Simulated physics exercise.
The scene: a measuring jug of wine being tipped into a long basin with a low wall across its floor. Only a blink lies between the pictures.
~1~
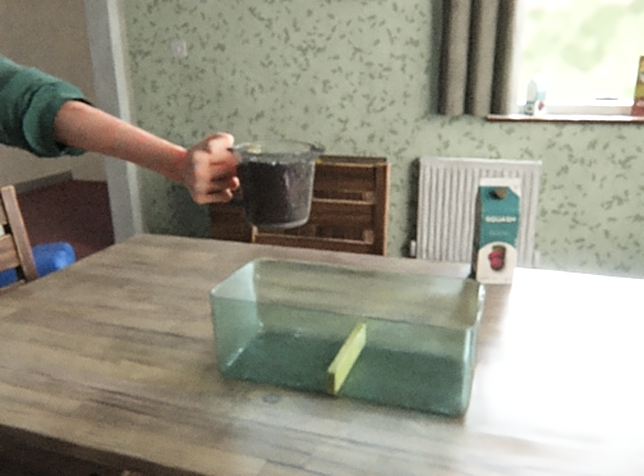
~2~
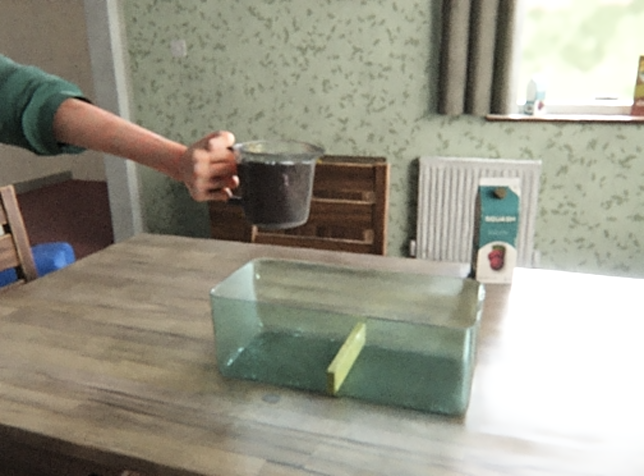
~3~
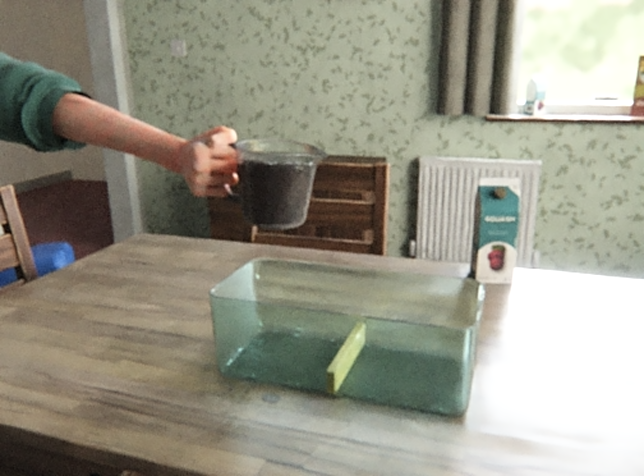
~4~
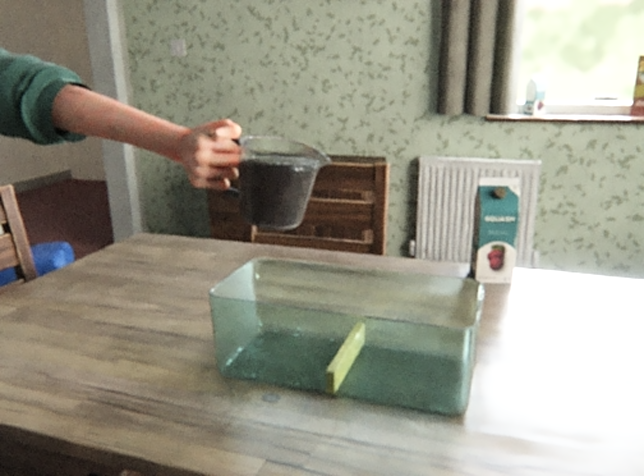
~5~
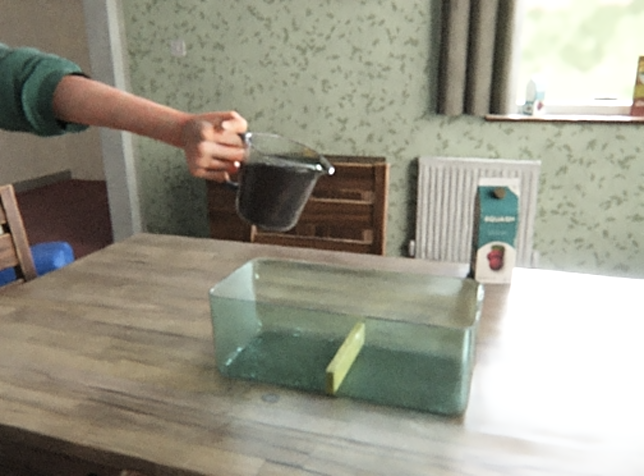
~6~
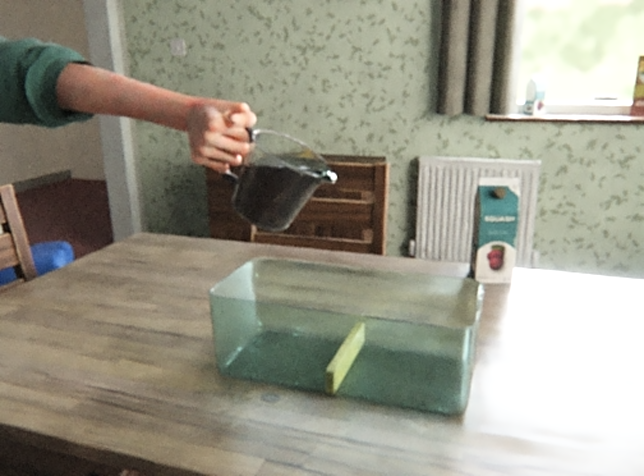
The footage shows a hand holding a glass measuring jug of dark liquid above a long, clear green basin with a low yellow-green wall across its floor, then gradually tilting the jug to the right until liquid reaches its lip.
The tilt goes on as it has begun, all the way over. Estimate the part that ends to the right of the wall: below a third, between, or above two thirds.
The share right of the wall is over two thirds.
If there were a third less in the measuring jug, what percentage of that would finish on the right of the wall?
Roughly 90 in a hundred.
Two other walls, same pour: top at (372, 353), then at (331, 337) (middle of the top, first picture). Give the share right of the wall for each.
About 50 and 95 per cent.
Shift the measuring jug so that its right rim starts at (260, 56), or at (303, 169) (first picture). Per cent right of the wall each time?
Near 10 % and 45 %.
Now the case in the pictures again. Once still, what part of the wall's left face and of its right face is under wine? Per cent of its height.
Near 10 on the left, 60 on the right.
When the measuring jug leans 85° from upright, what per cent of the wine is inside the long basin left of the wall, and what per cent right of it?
The left part 0 per cent, the right part 20.
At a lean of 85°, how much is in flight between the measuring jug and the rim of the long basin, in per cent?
Roughly 25 in a hundred.
A moment on, the measuring jug is tipped on its side and 53 per cent is still to pour, 0 is left of the wall and 21 right of it.
Next, the measuring jug is tipped on its side and 11 per cent is still to pour, 5 is left of the wall and 71 right of it.
Then the measuring jug is tipped on its side and 1 per cent is still to pour, 9 is left of the wall and 87 right of it.
Later the measuring jug is tipped on its side and 0 per cent is still to pour, 11 is left of the wall and 88 right of it.
At rest 11 per cent lies left of the wall, 88 right of it and 1 outside.
